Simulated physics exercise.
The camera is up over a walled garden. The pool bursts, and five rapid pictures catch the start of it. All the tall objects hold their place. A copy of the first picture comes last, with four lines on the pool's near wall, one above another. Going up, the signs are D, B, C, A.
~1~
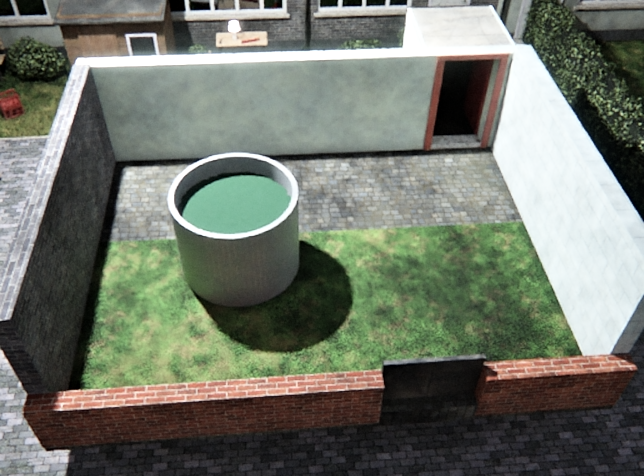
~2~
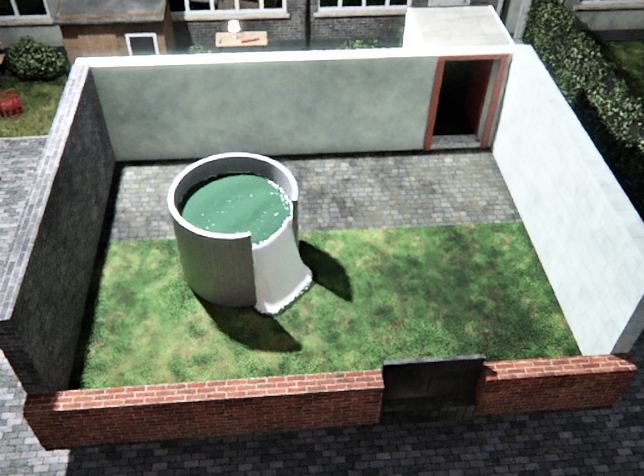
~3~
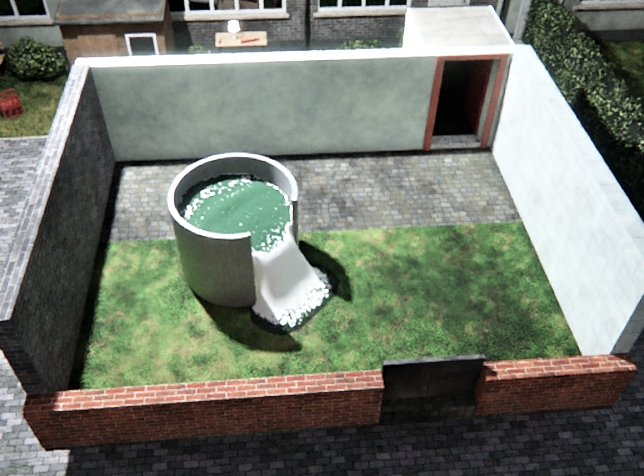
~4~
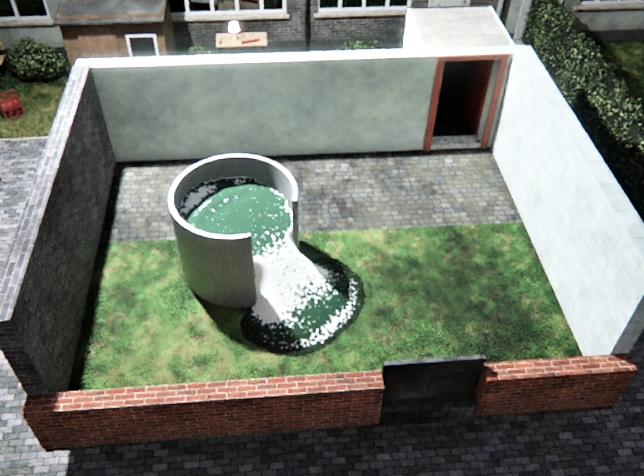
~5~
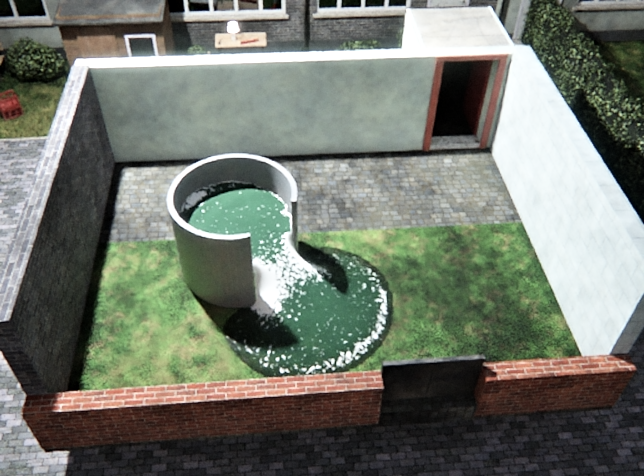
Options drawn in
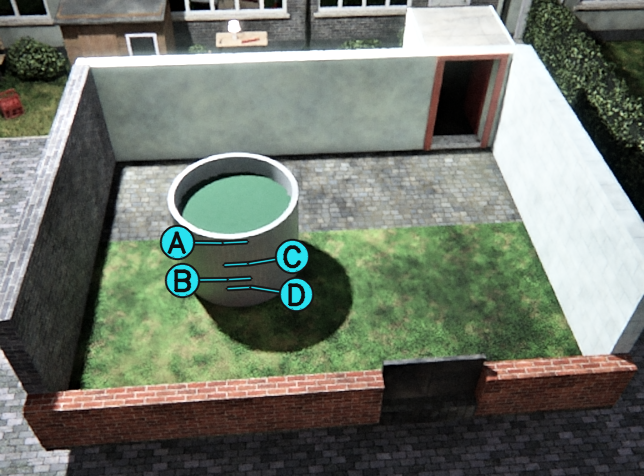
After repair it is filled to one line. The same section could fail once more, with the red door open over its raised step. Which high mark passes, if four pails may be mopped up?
C is the one.
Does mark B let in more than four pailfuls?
No, that is safe.
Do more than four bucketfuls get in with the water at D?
No, that is safe.
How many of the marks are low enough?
Three of them.
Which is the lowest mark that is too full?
It is A.
On the marked copy, A at (234, 242); B at (238, 278); C at (236, 264); D at (239, 287); from the bottom up D, B, C, A.
With A, about 12 bucketfuls get in.
With B, nothing gets over.
With C, a bucket or two gets in.
With D, nothing gets over.
